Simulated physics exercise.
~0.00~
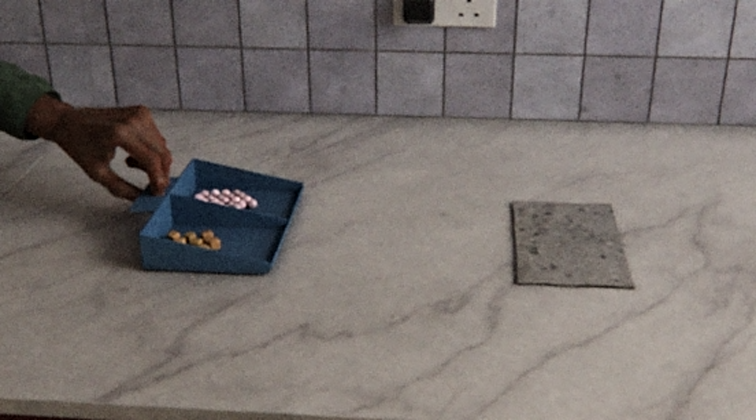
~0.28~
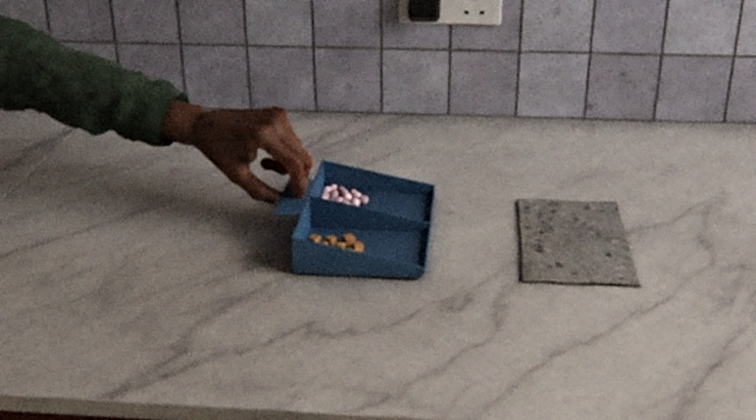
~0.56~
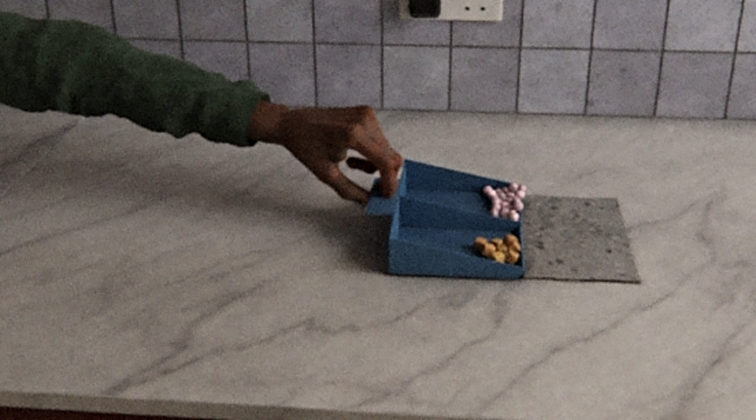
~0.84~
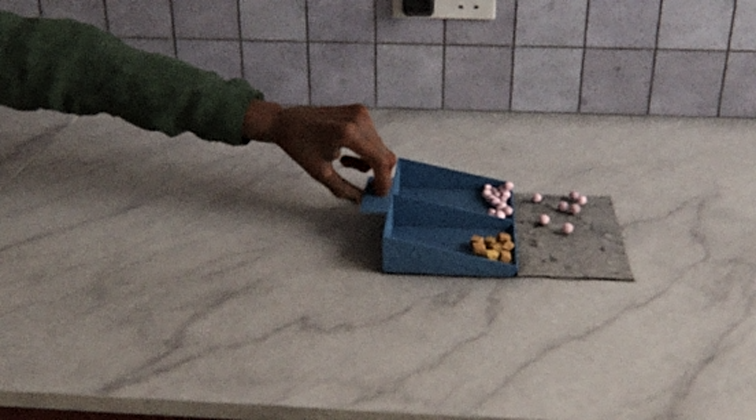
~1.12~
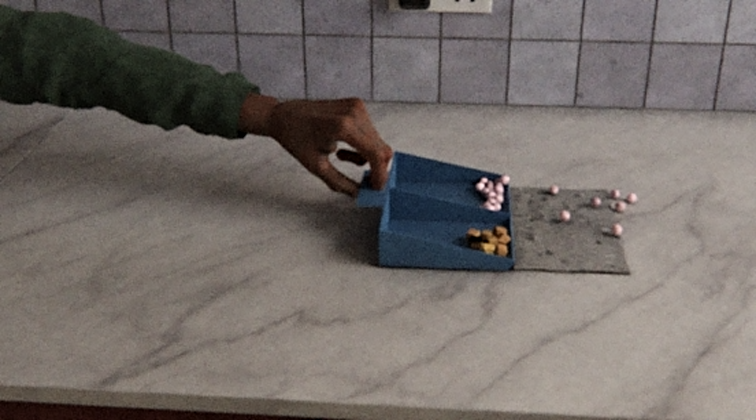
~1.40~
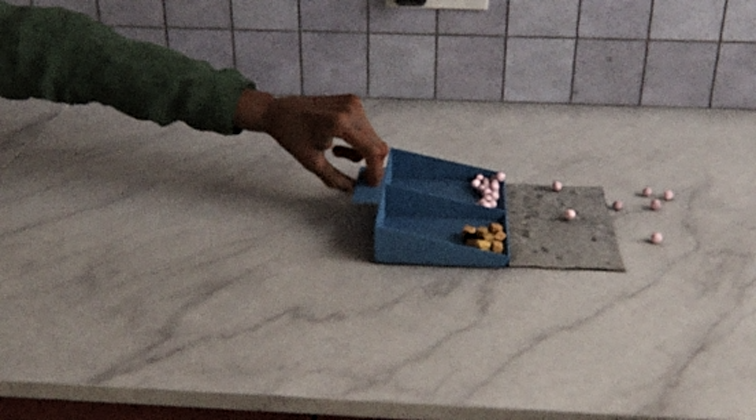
A blue divided tray was pushed right along a marble counter by a hand until it stopped against a grey slab, where several pinkish beads rolled out over the slab and some went beyond it, while the brownish pieces slid forward but stayed inside.
